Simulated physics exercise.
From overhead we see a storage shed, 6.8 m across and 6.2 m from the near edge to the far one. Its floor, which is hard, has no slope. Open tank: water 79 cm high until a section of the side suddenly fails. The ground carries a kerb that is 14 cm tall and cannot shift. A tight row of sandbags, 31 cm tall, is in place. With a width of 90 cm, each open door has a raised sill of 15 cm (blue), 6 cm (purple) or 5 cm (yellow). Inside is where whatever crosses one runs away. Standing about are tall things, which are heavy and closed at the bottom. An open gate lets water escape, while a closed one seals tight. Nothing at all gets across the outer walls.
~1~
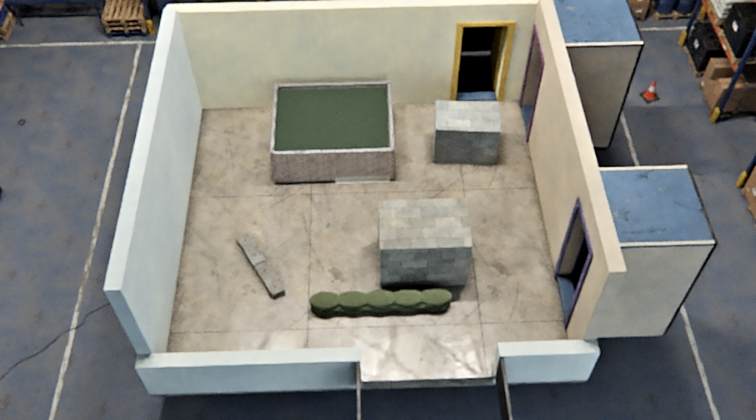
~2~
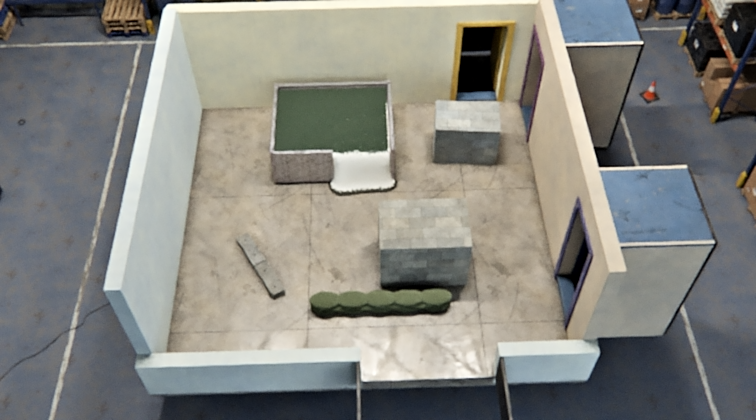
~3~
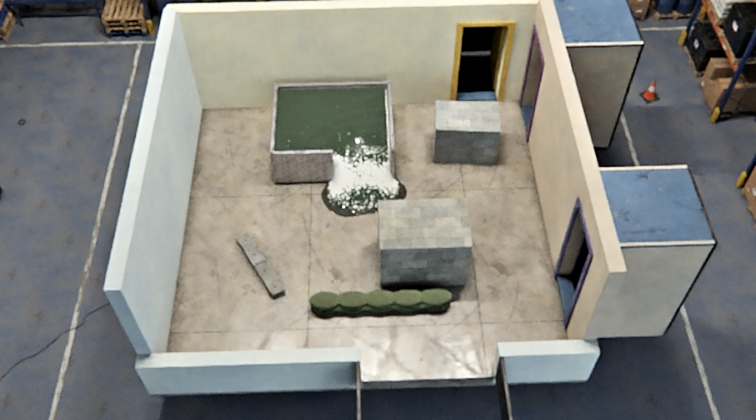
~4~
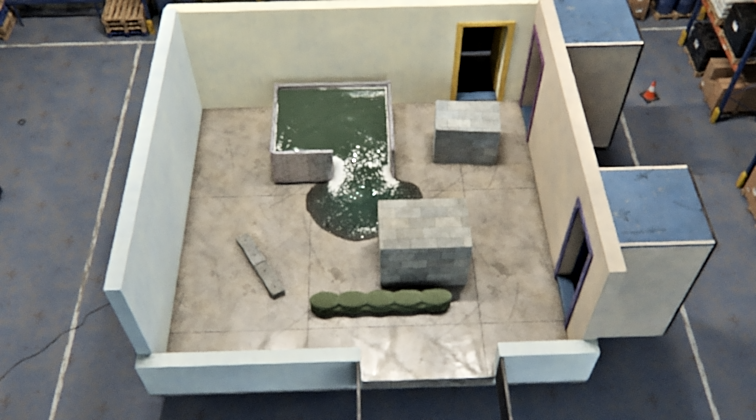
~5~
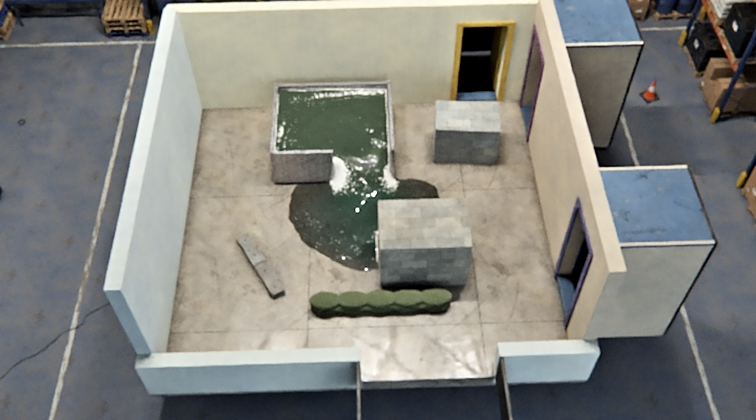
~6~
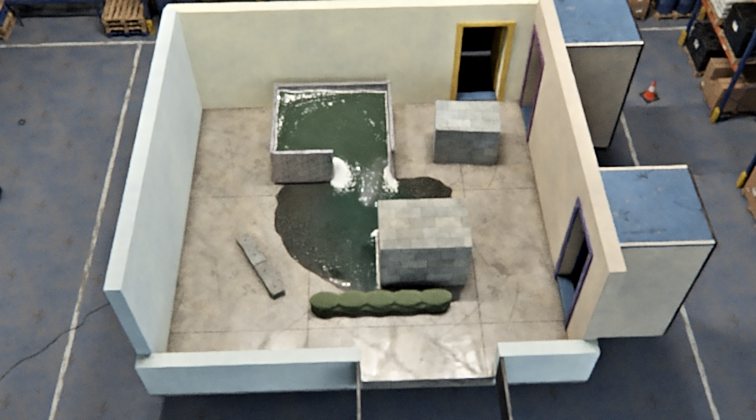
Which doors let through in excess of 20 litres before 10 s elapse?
Answer: The blue door does not; the purple door does; the yellow door does.
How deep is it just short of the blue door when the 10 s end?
Some 7.5 cm.
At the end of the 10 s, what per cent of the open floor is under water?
I'd say around 95 % is wet.
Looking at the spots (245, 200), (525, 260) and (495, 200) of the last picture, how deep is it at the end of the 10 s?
11, 4 and 6 cm, respectively.
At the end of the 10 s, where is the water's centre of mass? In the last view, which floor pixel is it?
The water's centre sits at about (341, 211).
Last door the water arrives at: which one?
It would be the yellow door.
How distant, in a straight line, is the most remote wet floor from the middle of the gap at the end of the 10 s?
About 5.4 m.
A moment later water covers 25 % of the floor and is deepest (50 cm) near (385, 236); blue door not reached, purple door not reached, yellow door not reached.
Soon after water covers 40 % of the floor and is deepest (39 cm) near (385, 236); blue door 5 cm at the sill, 0 L in, purple door not reached, yellow door not reached.
Next water covers 60 % of the floor and is deepest (27 cm) near (287, 288); blue door 10 cm at the sill, 0 L in, purple door 7 cm at the sill, 0 L in, yellow door 11 cm at the sill, 6 L in.
Later on water covers 95 % of the floor and is deepest (19 cm) near (287, 288); blue door 10 cm at the sill, 0 L in, purple door 10 cm at the sill, 20 L in, yellow door 10 cm at the sill, 57 L in.
At the end water covers 95 % of the floor and is deepest (14 cm) near (191, 190); blue door 7 cm at the sill, 0 L in, purple door 8 cm at the sill, 39 L in, yellow door 7 cm at the sill, 88 L in.
